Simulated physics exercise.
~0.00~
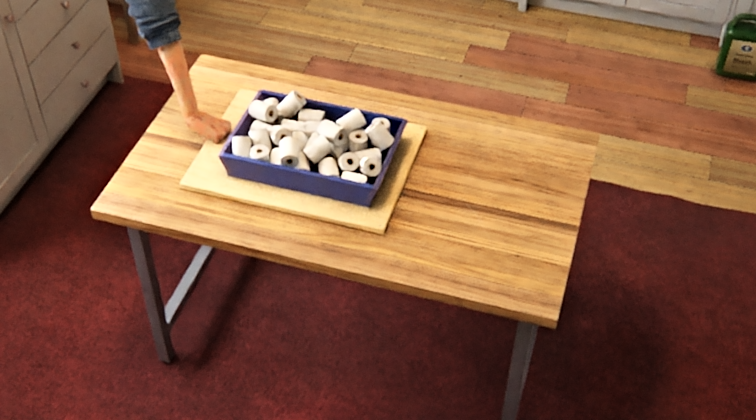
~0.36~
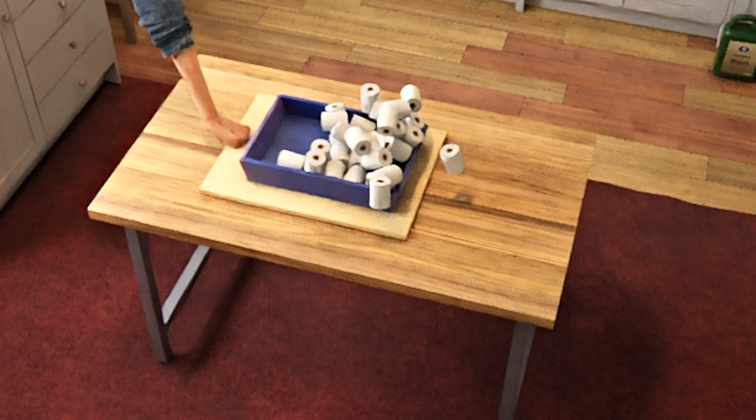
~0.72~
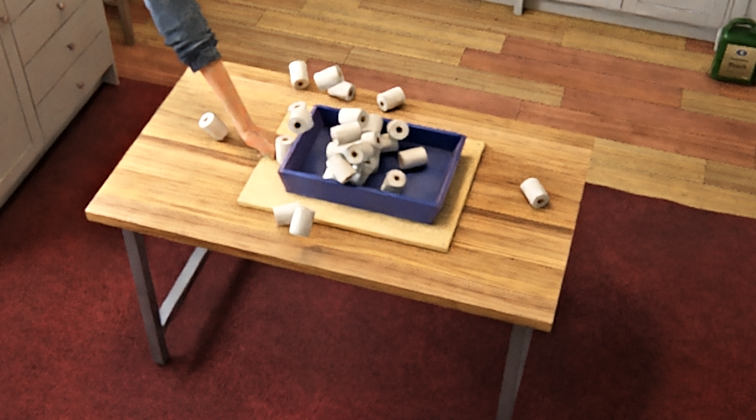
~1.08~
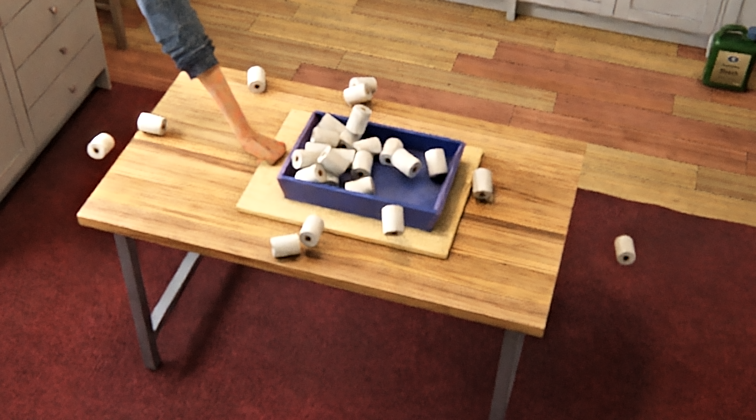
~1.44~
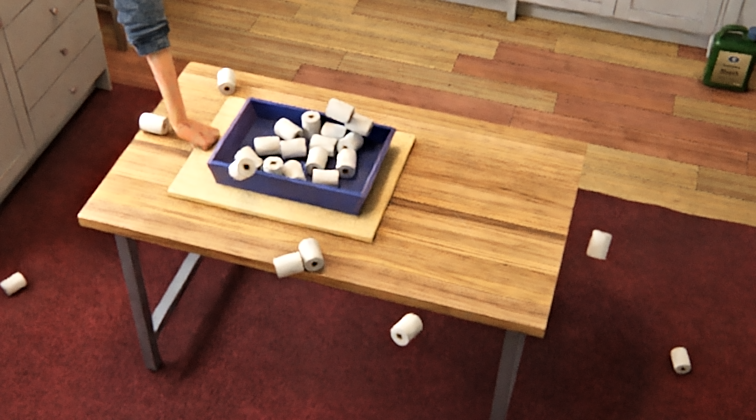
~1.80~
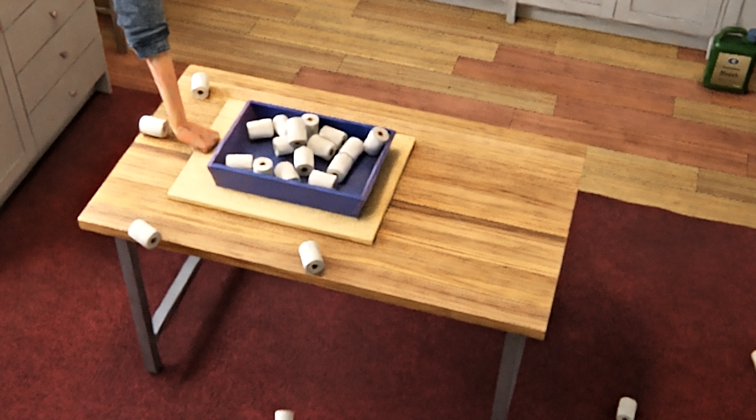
A hand slides a board under a blue crate back and forth, scattering paper rolls.
